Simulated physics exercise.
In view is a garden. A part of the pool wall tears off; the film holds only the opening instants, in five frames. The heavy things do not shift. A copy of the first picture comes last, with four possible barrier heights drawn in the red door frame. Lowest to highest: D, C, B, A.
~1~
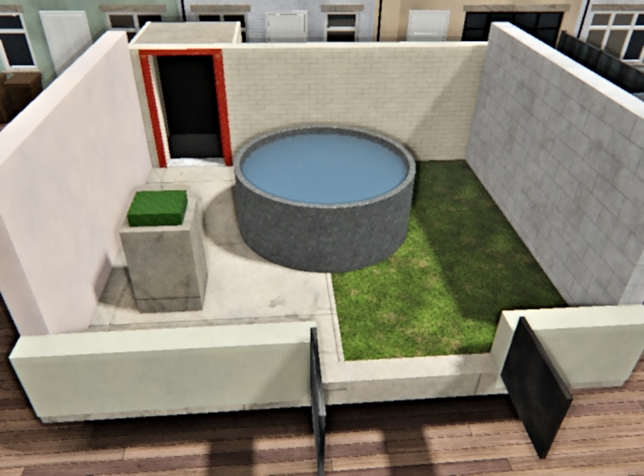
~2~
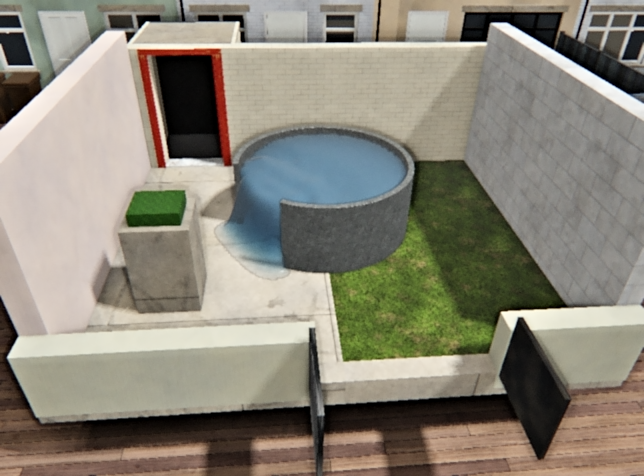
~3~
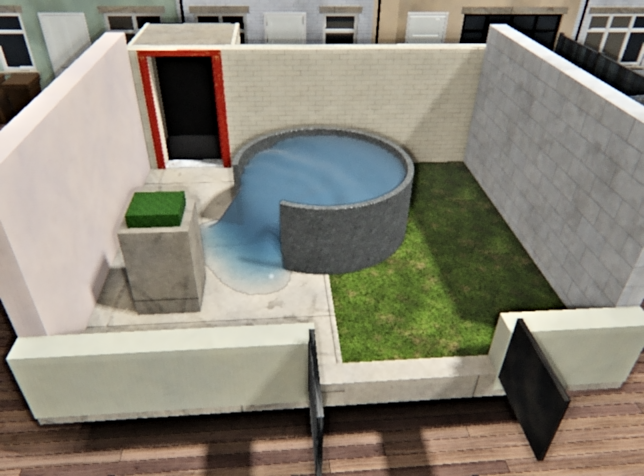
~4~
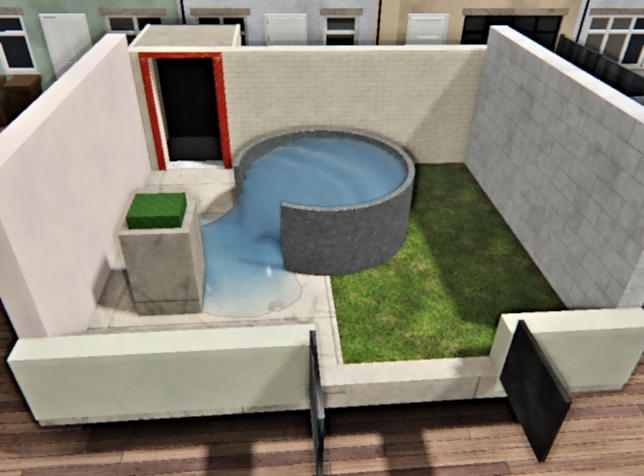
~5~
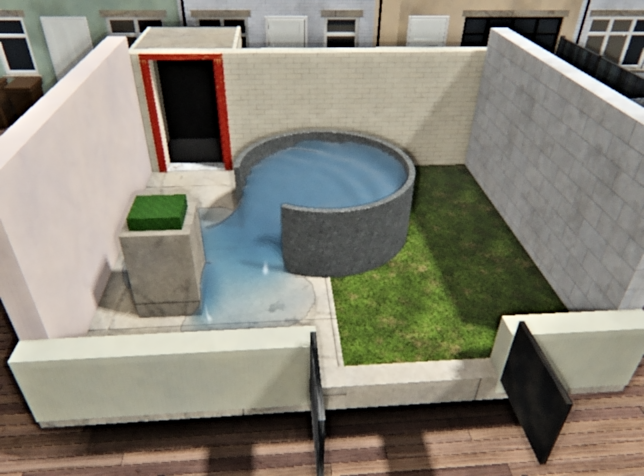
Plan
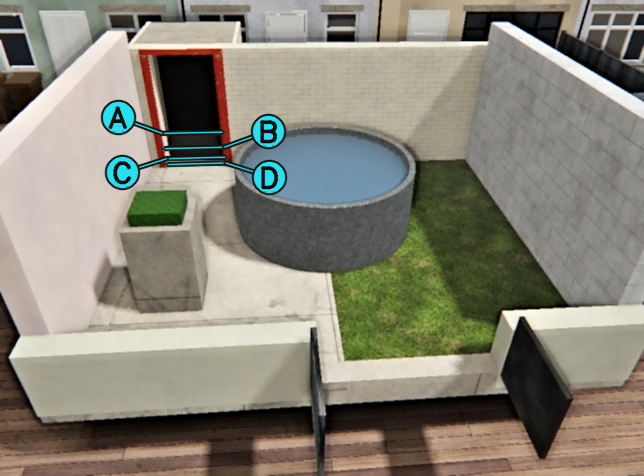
A walled garden with a round grey pool, its front-left side opening and water pouring out, spreading across the pale paving.
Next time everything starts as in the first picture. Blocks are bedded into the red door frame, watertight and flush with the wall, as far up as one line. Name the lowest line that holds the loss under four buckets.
Take B.
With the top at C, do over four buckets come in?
Yes.
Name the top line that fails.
C.
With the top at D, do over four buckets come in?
Yes, it does.
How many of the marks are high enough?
Two.
In cyan, A at (192, 132); B at (194, 147); C at (196, 157); D at (196, 163); from the bottom up D, C, B, A.
If A is chosen, nothing gets over.
If B is chosen, a splash gets over, under a bucket.
If C is chosen, about 14 bucketfuls get in.
If D is chosen, dozens of bucketfuls pour in.
